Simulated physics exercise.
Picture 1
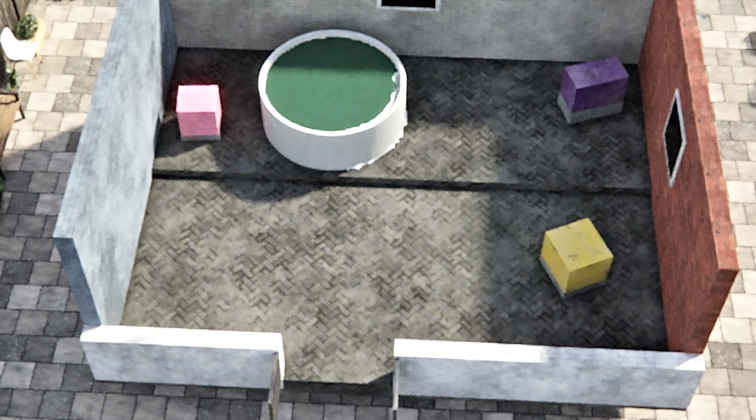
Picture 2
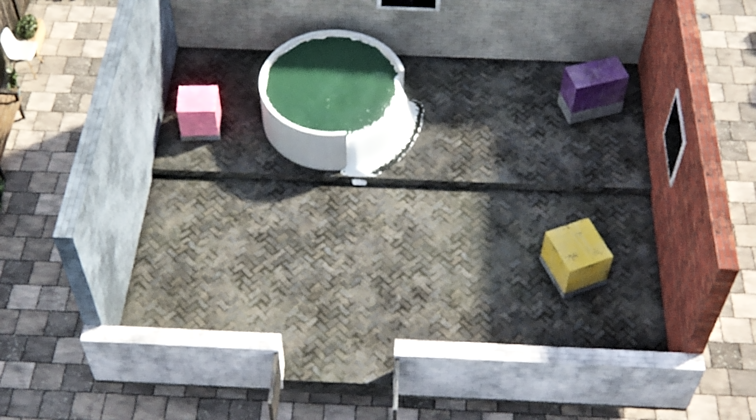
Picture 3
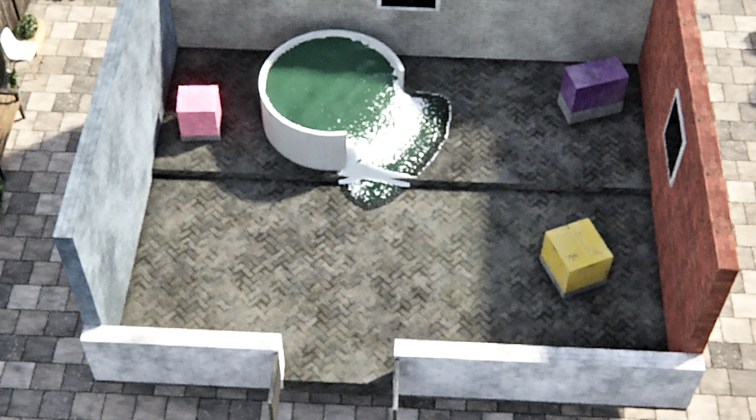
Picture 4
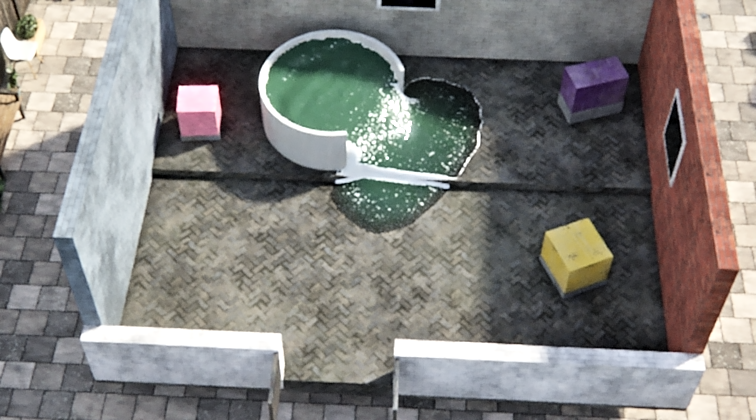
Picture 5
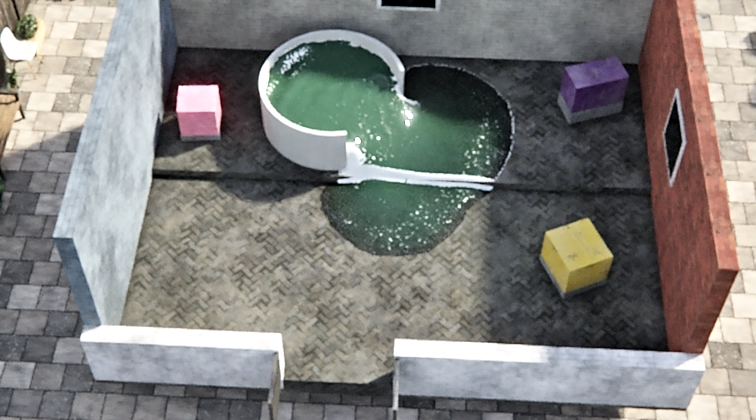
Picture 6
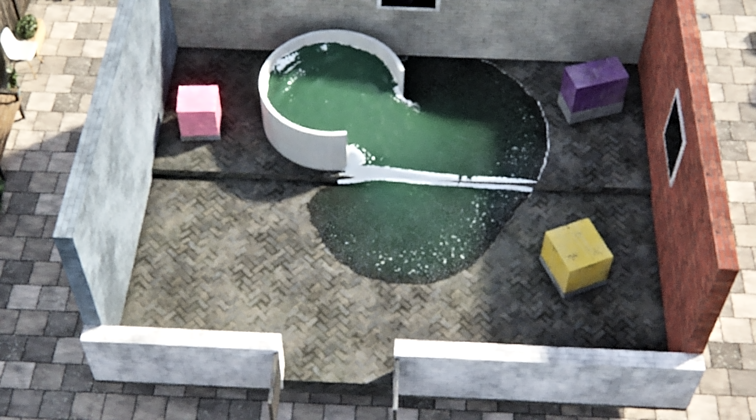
In a walled, paved yard on two levels, a round white pool opens at its lower right side, and green water pours out, spreading right across the upper paving and over the step onto the lower level between coloured blocks.
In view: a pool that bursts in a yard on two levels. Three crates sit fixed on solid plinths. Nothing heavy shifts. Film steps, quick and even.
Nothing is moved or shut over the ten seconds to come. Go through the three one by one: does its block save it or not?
In the end the purple crate avoids any dampness from the water. The yellow crate gets dampened by the water. The pink crate avoids any dampness from the water.
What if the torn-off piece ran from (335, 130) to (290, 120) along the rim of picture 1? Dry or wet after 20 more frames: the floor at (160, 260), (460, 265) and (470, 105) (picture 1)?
The first comes out soaked, the second untouched, the third untouched.
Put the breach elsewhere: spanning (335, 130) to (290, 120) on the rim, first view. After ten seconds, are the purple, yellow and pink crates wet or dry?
Purple crate stays untouched, yellow crate stays untouched, pink crate stays untouched.
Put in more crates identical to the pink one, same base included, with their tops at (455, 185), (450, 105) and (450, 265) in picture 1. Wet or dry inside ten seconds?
Going in order, the first crate gets reached, the second gets reached, while the third gets reached.
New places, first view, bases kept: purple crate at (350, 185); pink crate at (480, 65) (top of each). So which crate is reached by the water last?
That would be the crate marked yellow.
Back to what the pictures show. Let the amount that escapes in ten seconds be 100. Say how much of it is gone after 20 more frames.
Near 15 in a hundred, I reckon.
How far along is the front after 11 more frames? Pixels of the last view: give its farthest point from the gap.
Roughly (670, 381).
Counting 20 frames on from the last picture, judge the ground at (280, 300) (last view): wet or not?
That spot: Waterless.
A moment on, water covers 50 % of the floor; the purple crate water round its plinth, the yellow crate water round its plinth, the pink crate not reached.
Next, water covers 55 % of the floor; the purple crate water round its plinth, the yellow crate water round its plinth, the pink crate not reached.
Then, water covers 55 % of the floor; the purple crate water round its plinth, the yellow crate water round its plinth, the pink crate not reached.
Later, water covers 70 % of the floor; the purple crate water round its plinth, the yellow crate water round its plinth, the pink crate not reached.
In the end, water covers 85 % of the floor; the purple crate stayed above the water, the yellow crate was topped, the pink crate stayed above the water.
